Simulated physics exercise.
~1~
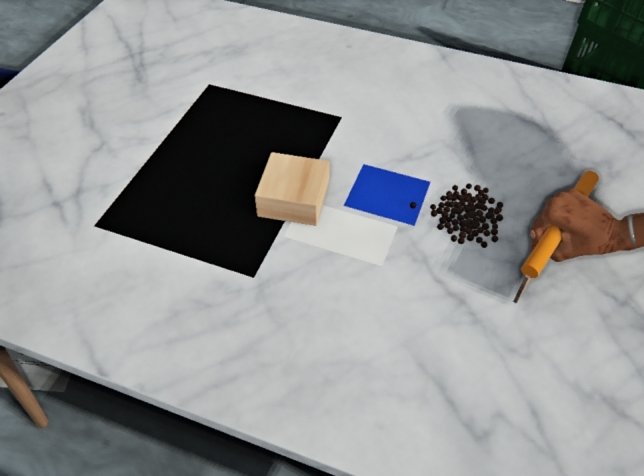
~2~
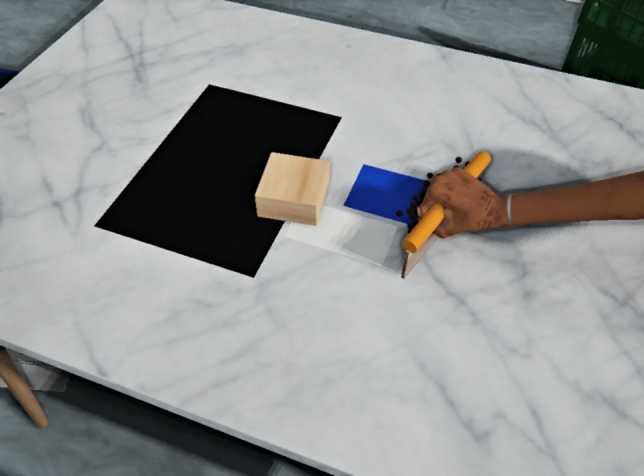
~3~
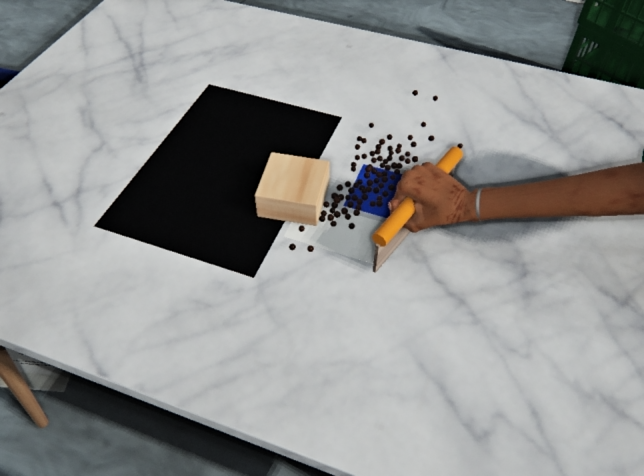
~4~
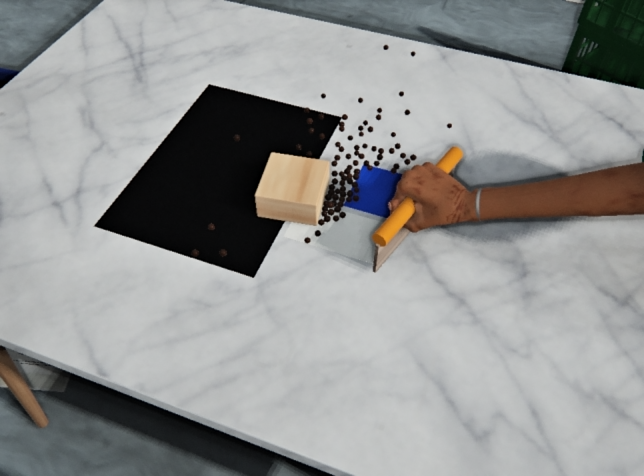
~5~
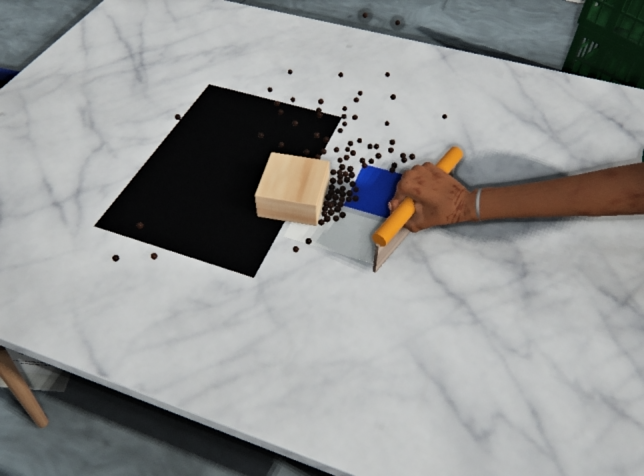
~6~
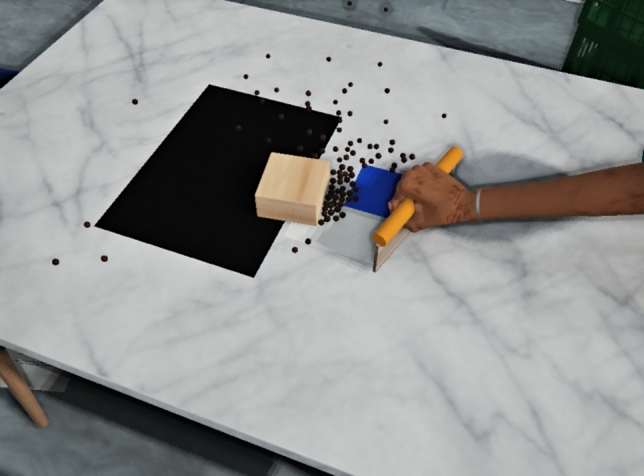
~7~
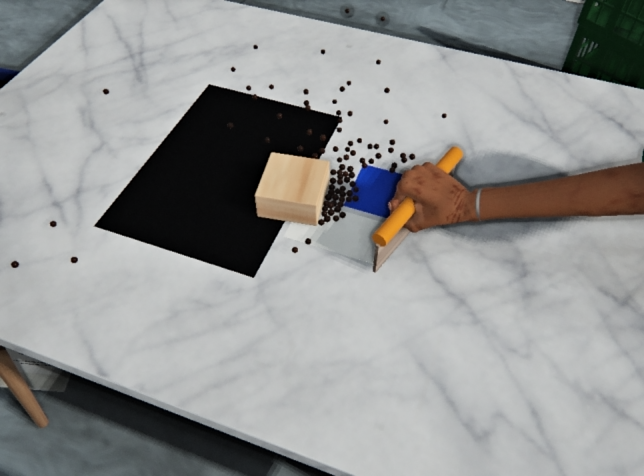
To begin with, a hand grips an orange-handled scraper to the right of a heap of small dark balls on a marble table, with blue, white and black mats and a wooden block further left. The hand pushes the scraper leftwards into the heap, sweeping the balls across the blue mat. It stops short of the block and stays there while the balls spread onward. Some bunch up beside the block, while others scatter above it and roll over the black mat. Finally, a few strays lie beyond its left edge, the block unmoved.
